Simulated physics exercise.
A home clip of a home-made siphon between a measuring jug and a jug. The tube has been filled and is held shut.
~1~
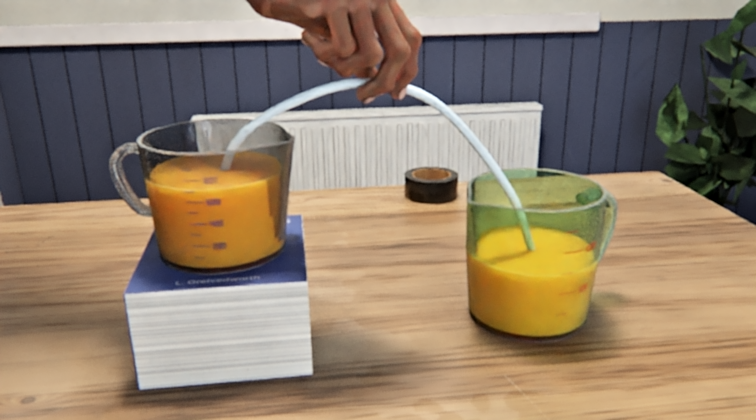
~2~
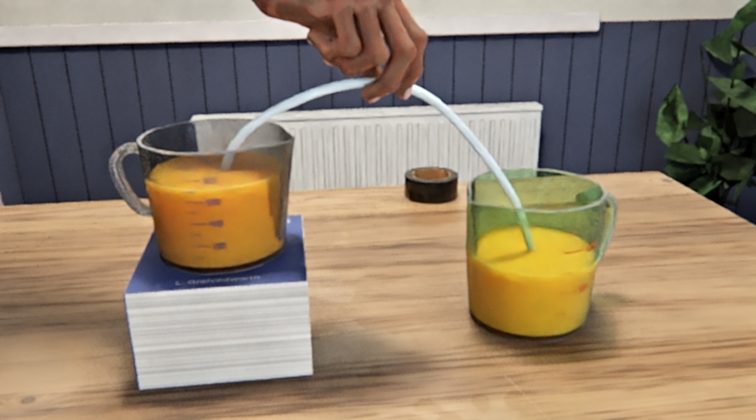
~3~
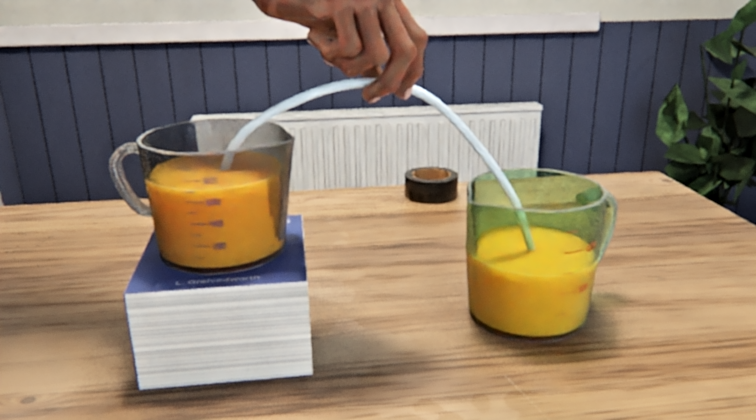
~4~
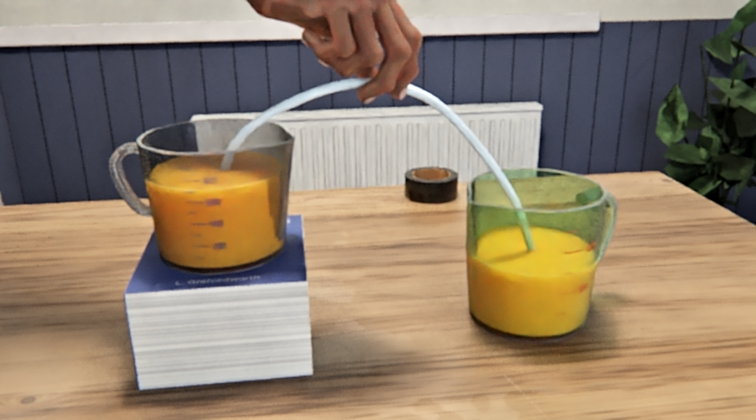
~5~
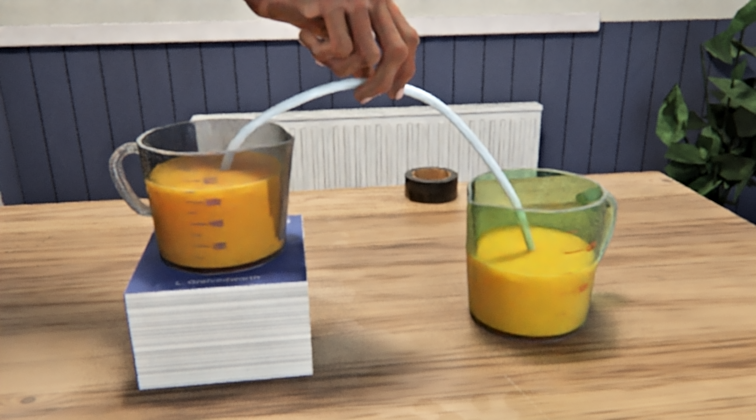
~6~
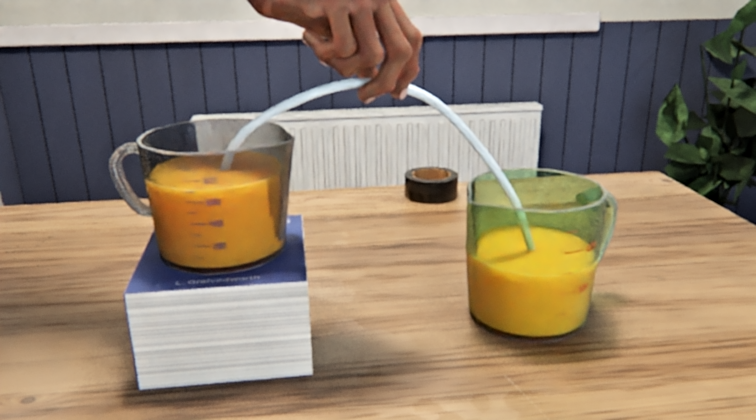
The video shows a hand holding a pale hose arched between a measuring jug of orange liquid on a thick book at left and a greenish jug of yellow liquid on the wooden table at right, with almost no movement.
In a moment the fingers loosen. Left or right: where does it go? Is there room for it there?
It flows rightwards, and the one that fills has room for it.
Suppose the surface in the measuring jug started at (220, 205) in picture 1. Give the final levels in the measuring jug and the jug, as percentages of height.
About 15 and 65 per cent.
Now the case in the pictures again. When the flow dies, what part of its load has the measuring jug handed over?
Roughly 80 per cent.
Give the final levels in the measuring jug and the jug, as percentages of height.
In turn 15 and 85 per cent.
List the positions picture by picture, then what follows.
Fingers on the hose; measuring jug (218, 189) about two thirds full, up on the book; jug (532, 249) about half full, on the top itself, in the first picture.
Still shut; measuring jug about two thirds full, surface at (216, 169); jug about half full, surface at (532, 249), in the second picture.
The hose is pinched; measuring jug (218, 189) about two thirds full; jug (532, 249) about half full, in the third picture.
Nothing flows; measuring jug about two thirds full, surface at (216, 169); jug about half full, surface at (532, 249), in the fourth picture.
Fingers on the hose; measuring jug (218, 189) about two thirds full, up on the book; jug (532, 249) about half full, on the top itself, in the fifth picture.
Still shut; measuring jug about two thirds full, surface at (216, 169); jug about half full, surface at (532, 249), in the sixth picture.
A moment on, the measuring jug is about half full; the jug is about two thirds full.
Further on, the measuring jug is about a quarter full; the jug is about three quarters full.
When it is over, the measuring jug is nearly empty; the jug is nearly full; the two surfaces are level.
